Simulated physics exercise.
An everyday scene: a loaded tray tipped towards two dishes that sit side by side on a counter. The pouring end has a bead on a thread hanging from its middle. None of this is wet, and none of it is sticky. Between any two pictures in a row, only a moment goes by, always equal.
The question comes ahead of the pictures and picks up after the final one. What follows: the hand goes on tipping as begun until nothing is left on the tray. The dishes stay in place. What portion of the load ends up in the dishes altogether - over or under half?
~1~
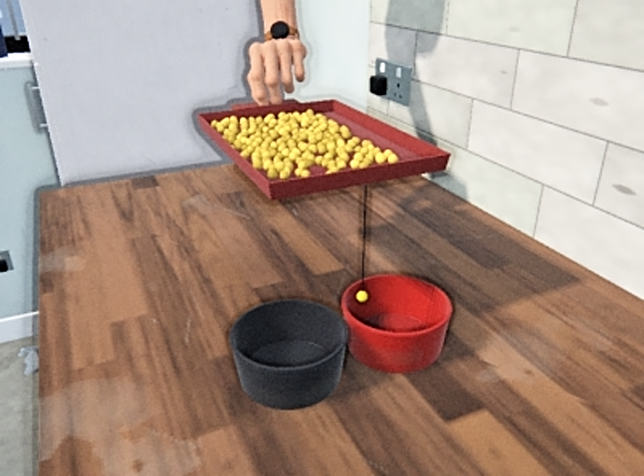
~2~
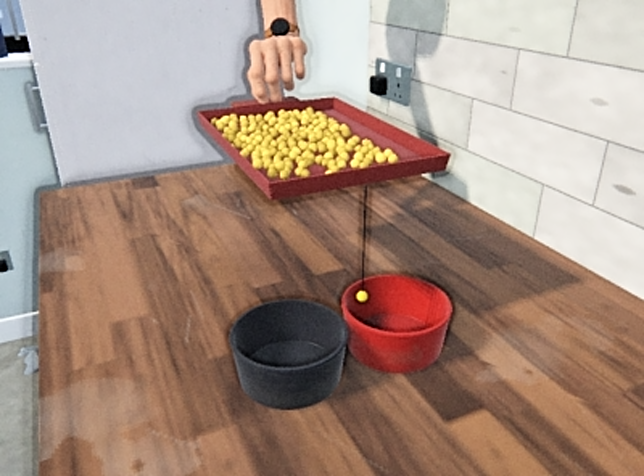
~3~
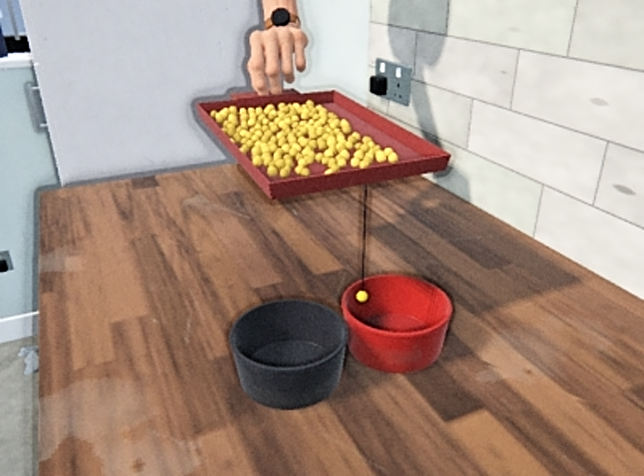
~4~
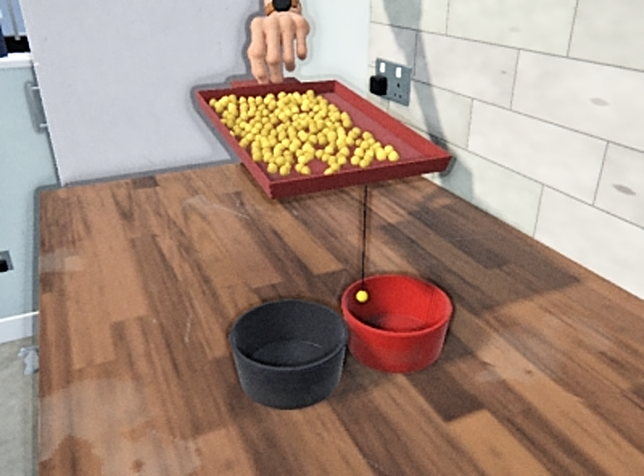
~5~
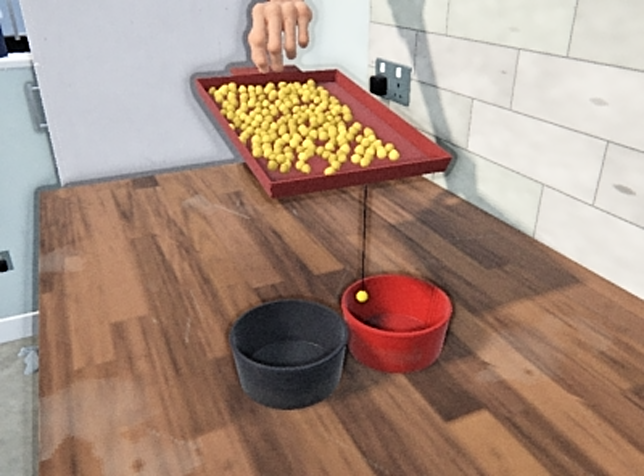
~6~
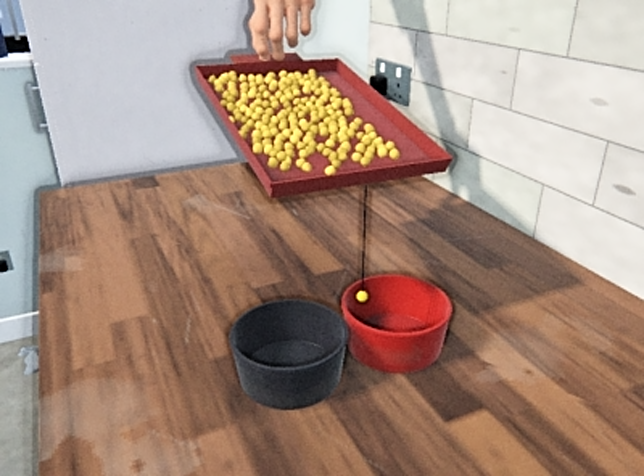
The dishes are going to end up holding a minor part.
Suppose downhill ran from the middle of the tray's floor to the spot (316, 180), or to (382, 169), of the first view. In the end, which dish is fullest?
Going by the two slopes in order, it's the left-side one and then the right-side one.
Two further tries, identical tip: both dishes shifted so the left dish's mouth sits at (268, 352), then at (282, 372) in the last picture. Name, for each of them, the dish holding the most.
The first try: The right-side dish. The second: The right-side dish.
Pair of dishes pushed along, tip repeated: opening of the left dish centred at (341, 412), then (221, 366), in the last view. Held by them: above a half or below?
With the first shift the pair saves less than a half; with the second, less than a half.
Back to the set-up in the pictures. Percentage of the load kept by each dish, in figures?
Left dish 0, right dish 20 %.
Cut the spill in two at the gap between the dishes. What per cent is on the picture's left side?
10 per cent, about.
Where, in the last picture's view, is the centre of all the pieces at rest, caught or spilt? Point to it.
At about (414, 389), give or take.
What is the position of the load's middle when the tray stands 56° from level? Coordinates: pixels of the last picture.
Its middle sits at about pixel (355, 131).
Soon, tray tipped steeply; nearly all on the tray; a stray few in the air.
A while on, tray tipped right over; nearly all on the tray; a stray few outside both.
Towards the end, tray tipped past a quarter turn; a stray few in the left dish; about a quarter in the right dish; most outside both.
Finally, tray tipped past a quarter turn; a stray few in the left dish; about a quarter in the right dish; most outside both.
